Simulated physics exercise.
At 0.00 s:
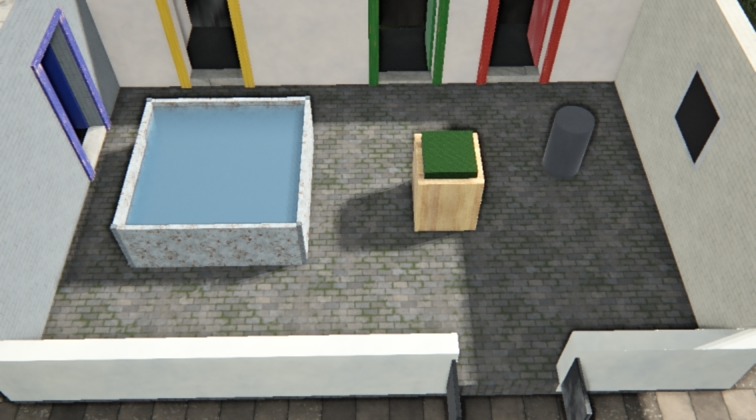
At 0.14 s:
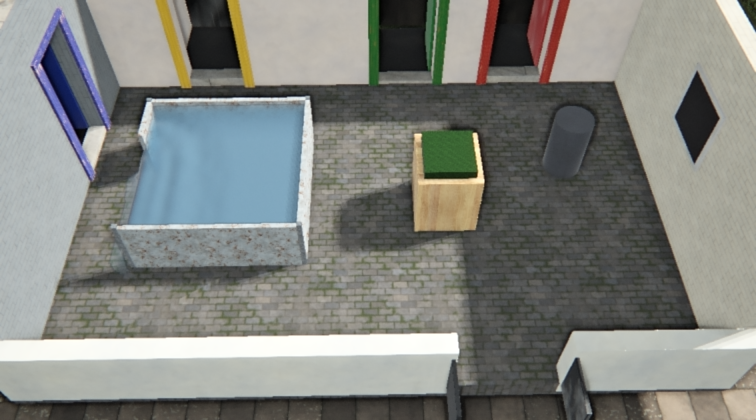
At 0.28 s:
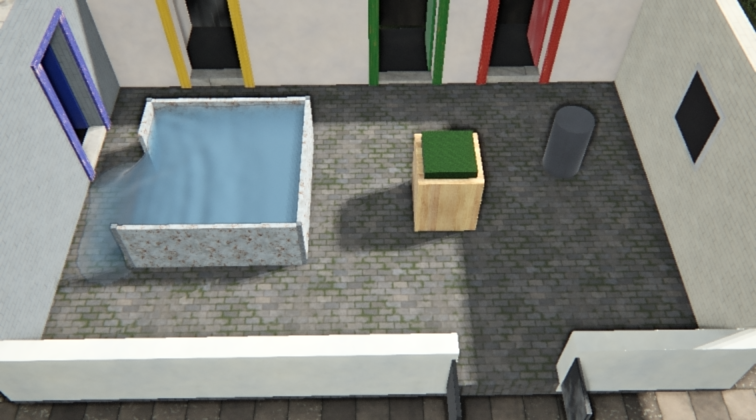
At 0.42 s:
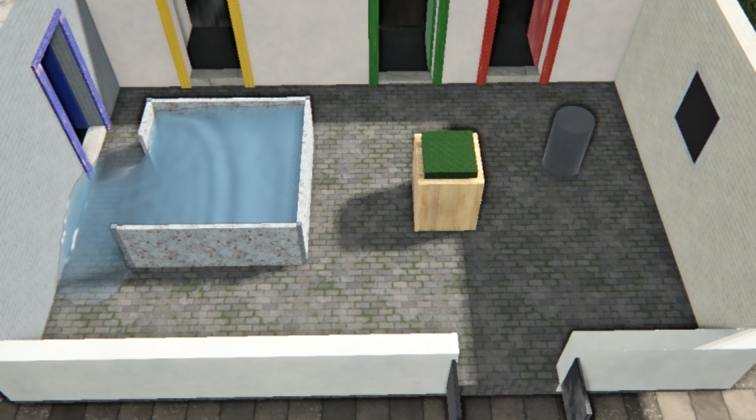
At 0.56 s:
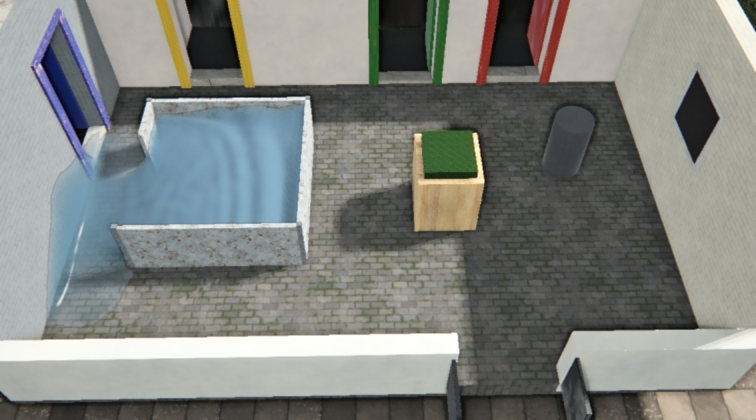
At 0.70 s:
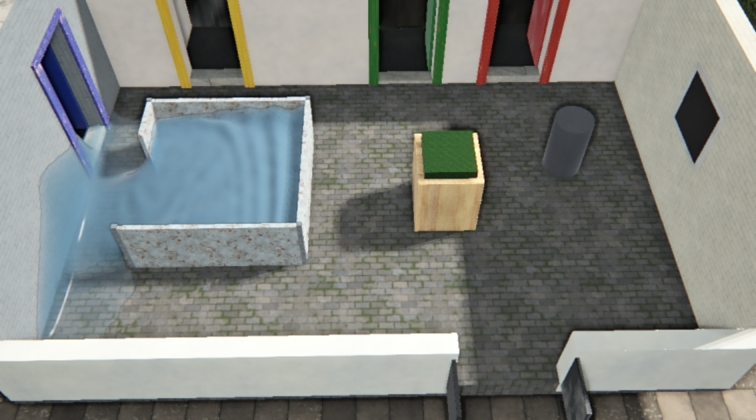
The footage shows a walled yard with a full open tank whose left side gives way, letting water pour out across the paving, spread along the left wall and reach the blue door while ripples cross the tank.
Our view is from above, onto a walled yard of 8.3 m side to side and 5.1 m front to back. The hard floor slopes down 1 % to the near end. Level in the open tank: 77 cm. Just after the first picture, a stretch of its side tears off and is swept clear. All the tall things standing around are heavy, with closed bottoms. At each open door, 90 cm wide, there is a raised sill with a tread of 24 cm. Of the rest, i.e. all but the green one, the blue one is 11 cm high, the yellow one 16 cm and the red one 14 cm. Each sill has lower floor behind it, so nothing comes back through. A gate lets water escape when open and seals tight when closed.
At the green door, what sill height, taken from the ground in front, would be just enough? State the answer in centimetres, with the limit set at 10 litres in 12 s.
5.5 cm.
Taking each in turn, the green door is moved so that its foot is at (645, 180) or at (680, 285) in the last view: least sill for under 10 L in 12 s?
In turn: About 12.5 cm, about 19 cm.
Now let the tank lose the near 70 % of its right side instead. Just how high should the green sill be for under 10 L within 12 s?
Then the minimum is about 20 cm.
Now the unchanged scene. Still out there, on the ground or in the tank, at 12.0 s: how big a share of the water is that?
Roughly 88 in a hundred.
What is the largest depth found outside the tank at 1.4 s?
Max depth: Around 64 cm.
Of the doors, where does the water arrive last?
Door: Red.
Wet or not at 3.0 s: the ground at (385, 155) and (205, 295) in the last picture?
Note: Point one not yet reached; point two reached.
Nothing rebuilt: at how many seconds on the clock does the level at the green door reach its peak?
Near 5.5 seconds.
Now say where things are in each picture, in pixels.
The open tank at (220, 162) is whole and still, 77 cm deep; the green door at (407, 35) is dry, in the first frame.
The front is at a hidden place, 0.4 m from the gap at (141, 203); 0.4 m2 of floor is wet, 77 cm left at the back, in the second frame.
The gap is at (143, 206), the front 0.8 m out at (94, 199); the back of the open tank holds 77 cm, in the third frame.
The gap is at (143, 208), the front 1.0 m out at (58, 288); the back of the open tank holds 77 cm, in the fourth frame.
Water pours out at (144, 208) and has run 1.3 m, to (48, 320); about 18 cm deep outside, 74 cm at the back, in the fifth frame.
Water pours out at (143, 208) and has run 1.6 m, to a hidden place; about 18 cm deep outside, 66 cm at the back; 4.1 m in a straight line remain to the green door at (407, 35), in the sixth frame.
After 1.4 s water covers 15 % of the floor, deepest (64 cm) near (32, 373); it has not reached the green door.
After 3.0 s water covers 50 % of the floor, deepest (42 cm) near (36, 359); 3 cm at the green door, 0 litres in over its 6 cm sill.
After 12.0 s water covers 100 % of the floor, deepest (15 cm) near (402, 367); 7 cm at the green door, 7 litres in over its 6 cm sill.
At the green door as built, the water arrived by 2.8 s and peaked near 8 cm at 5.4 s.
With a sill of 4.5 cm, 17 litres would have come in within the 12 s; with 6 cm, 7 litres. So under 10 litres takes about 5.5 cm.
